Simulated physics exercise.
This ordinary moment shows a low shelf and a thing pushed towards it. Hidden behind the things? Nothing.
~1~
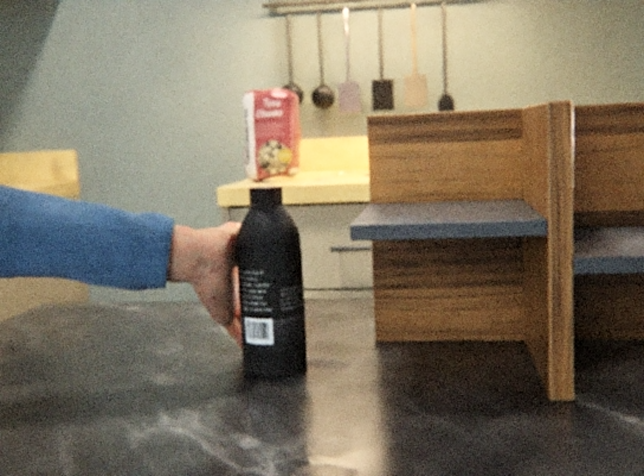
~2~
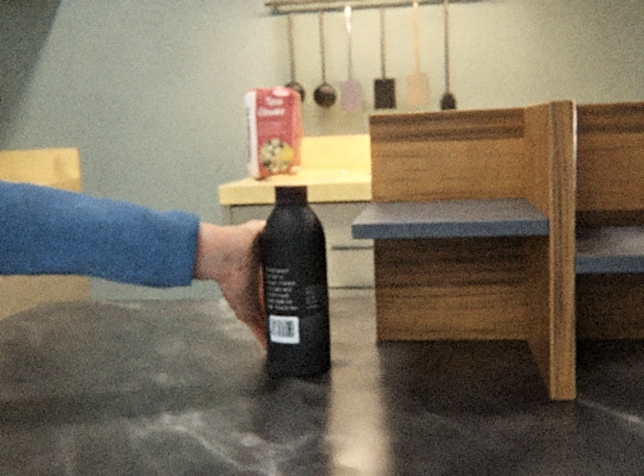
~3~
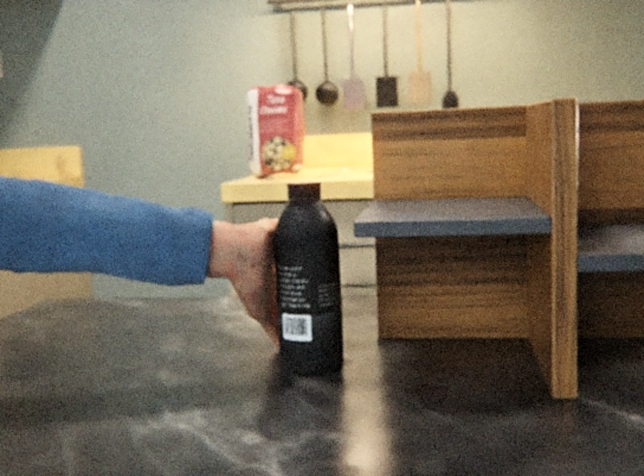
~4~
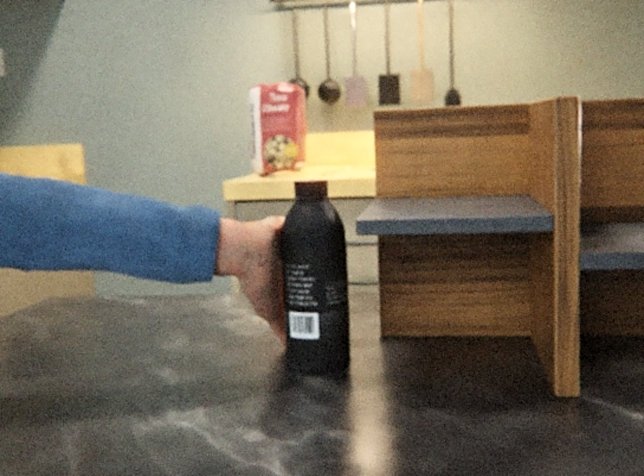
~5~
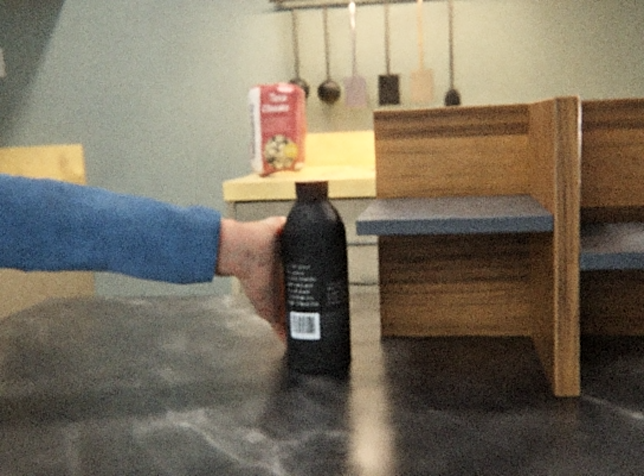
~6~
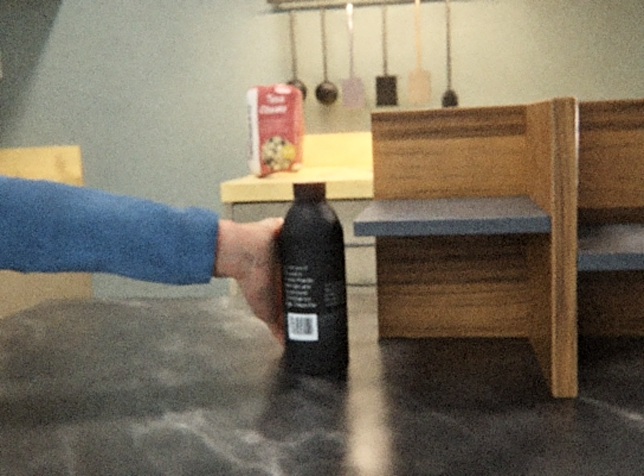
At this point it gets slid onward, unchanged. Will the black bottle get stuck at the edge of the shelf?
Yes, it gets stuck.
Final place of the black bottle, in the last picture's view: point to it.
Its middle is close to (343, 274).
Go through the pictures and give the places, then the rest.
Hand sliding it forward; black bottle (270, 279); shelf (544, 238), in the first frame.
Hand sliding it forward; black bottle (296, 277); shelf (546, 237), in the second frame.
Hand sliding it forward; black bottle (308, 275); shelf (548, 235), in the third frame.
Hand sliding it forward; black bottle (315, 273); shelf (551, 233), in the fourth frame.
Hand sliding it forward; black bottle (315, 273); shelf (551, 233), in the fifth frame.
Hand sliding it forward; black bottle (314, 275); shelf (548, 234), in the sixth frame.
Then, 0.20 s on from there, black bottle sliding up to the opening near (322, 274).
Then, 0.28 s on from there, black bottle sliding up to the opening near (337, 274).
Then, 0.62 s on from there, black bottle stopped at the opening near (343, 274).
In the end, the black bottle stops at the shelf, near (343, 274).
